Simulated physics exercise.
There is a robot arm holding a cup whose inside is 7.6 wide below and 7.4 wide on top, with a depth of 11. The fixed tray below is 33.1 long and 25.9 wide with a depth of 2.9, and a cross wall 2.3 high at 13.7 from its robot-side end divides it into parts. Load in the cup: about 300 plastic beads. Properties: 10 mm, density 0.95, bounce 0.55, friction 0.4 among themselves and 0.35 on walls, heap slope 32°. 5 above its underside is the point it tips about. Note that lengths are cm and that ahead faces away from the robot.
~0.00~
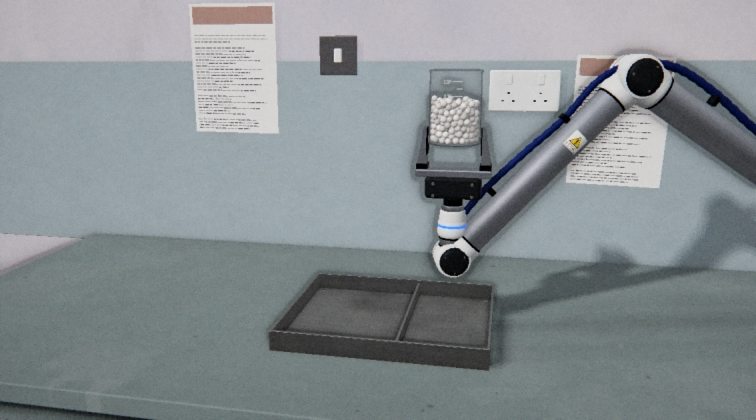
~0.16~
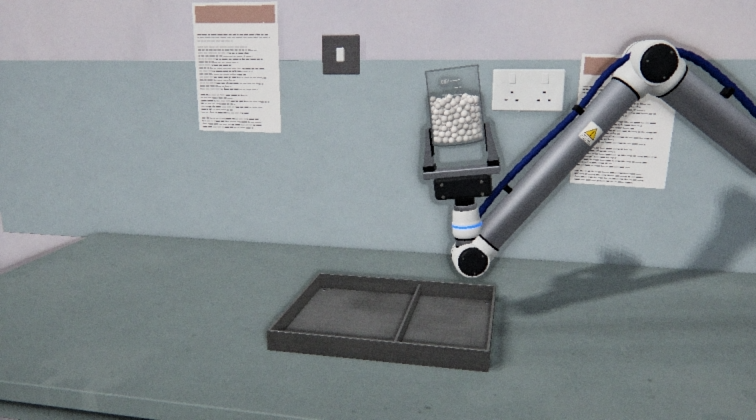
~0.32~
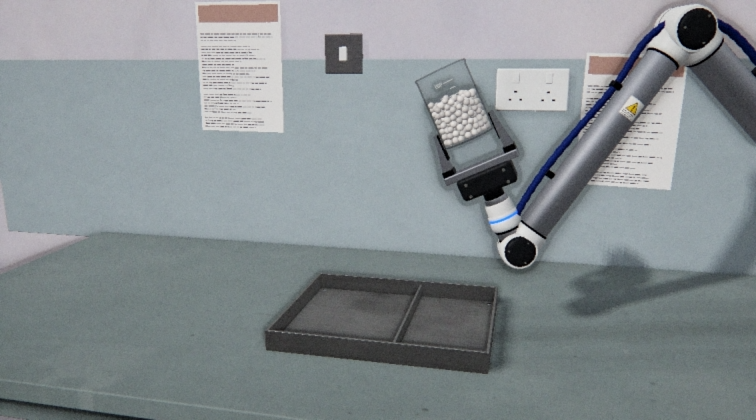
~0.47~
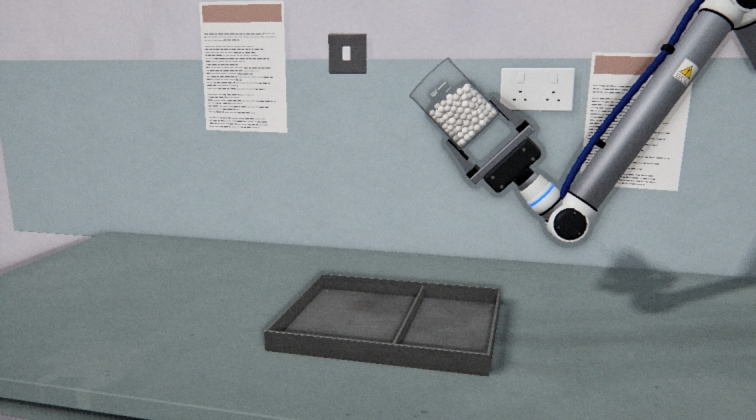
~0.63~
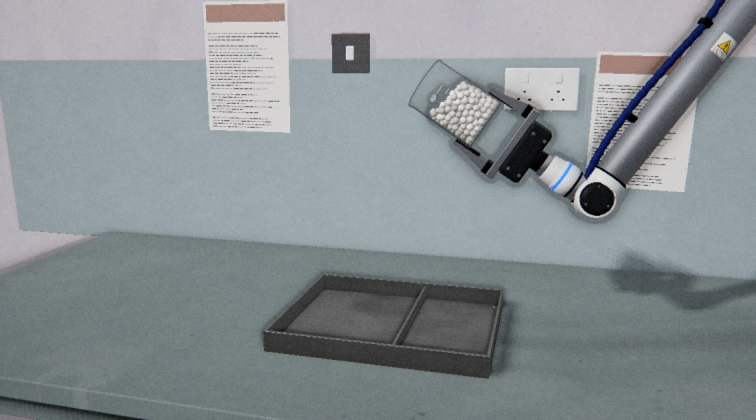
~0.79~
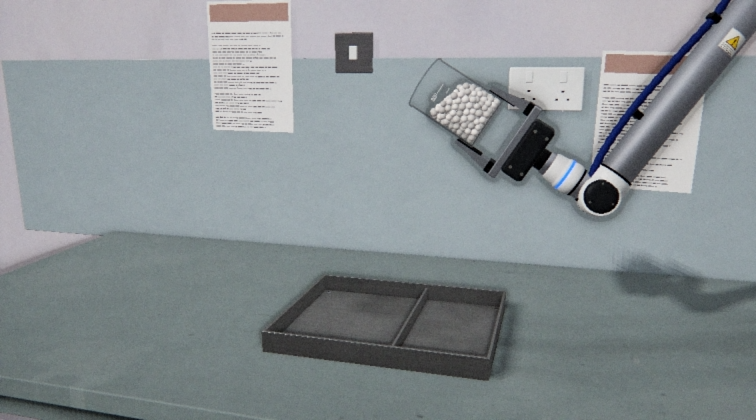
A grey-and-white robot arm with a blue cable, at the right, tilts a clear cup of white beads to the left, quickly at first and then barely at all, as its lower joint swings right and up. Below sits an empty dark grey tray with two compartments on a grey-green bench, before posted papers, a switch and sockets. The room is seen from slightly above the bench, the view drifting slightly left.
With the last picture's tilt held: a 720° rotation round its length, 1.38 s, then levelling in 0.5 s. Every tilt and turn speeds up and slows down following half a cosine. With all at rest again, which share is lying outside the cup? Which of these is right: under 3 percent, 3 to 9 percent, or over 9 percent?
The right one is under 3 percent.
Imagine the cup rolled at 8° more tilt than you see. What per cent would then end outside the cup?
Estimate: Around 0 %.
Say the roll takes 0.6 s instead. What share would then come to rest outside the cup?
Estimated share: Close to 0 %.
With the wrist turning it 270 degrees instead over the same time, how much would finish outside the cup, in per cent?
In that case it would be around 0 percent.
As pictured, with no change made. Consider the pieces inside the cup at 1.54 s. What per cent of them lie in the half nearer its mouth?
Mouth-half share: Approx. 20 %.
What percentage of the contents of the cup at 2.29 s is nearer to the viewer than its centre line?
Reading: Roughly 55 percent.
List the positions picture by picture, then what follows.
In the first picture, cup middle at (455, 108), upright; upper third of the load around (455, 107), from x 435 to 475, top at y 100; 298 in the cup.
In the second picture, cup middle at (455, 106), tipped 7°; upper third of the load around (457, 106), from x 435 to 480, top at y 95.
In the third picture, cup middle at (455, 105), tipped 25°; upper third of the load around (461, 105), from x 430 to 490, top at y 90.
In the fourth picture, cup middle at (455, 105), tipped 45°; upper third of the load around (465, 103), from x 435 to 495, top at y 85.
In the fifth picture, cup middle at (456, 104), tipped 57°; upper third of the load around (467, 101), from x 435 to 495, top at y 85.
In the sixth picture, cup middle at (457, 103), tipped 58°; upper third of the load around (468, 100), from x 435 to 495, top at y 85; 298 in the cup.
By 1.54 s, tipped 58°, highest piece 40 above the table; 298 in the cup.
By 2.29 s, tipped 50°, highest piece 38 above the table; 298 in the cup.
By 2.87 s, upright, highest piece 40 above the table; 298 in the cup.
By 3.57 s, upright, highest piece 40 above the table; 298 in the cup.
Final count, 298 in the cup. That is 0 % outside the cup.
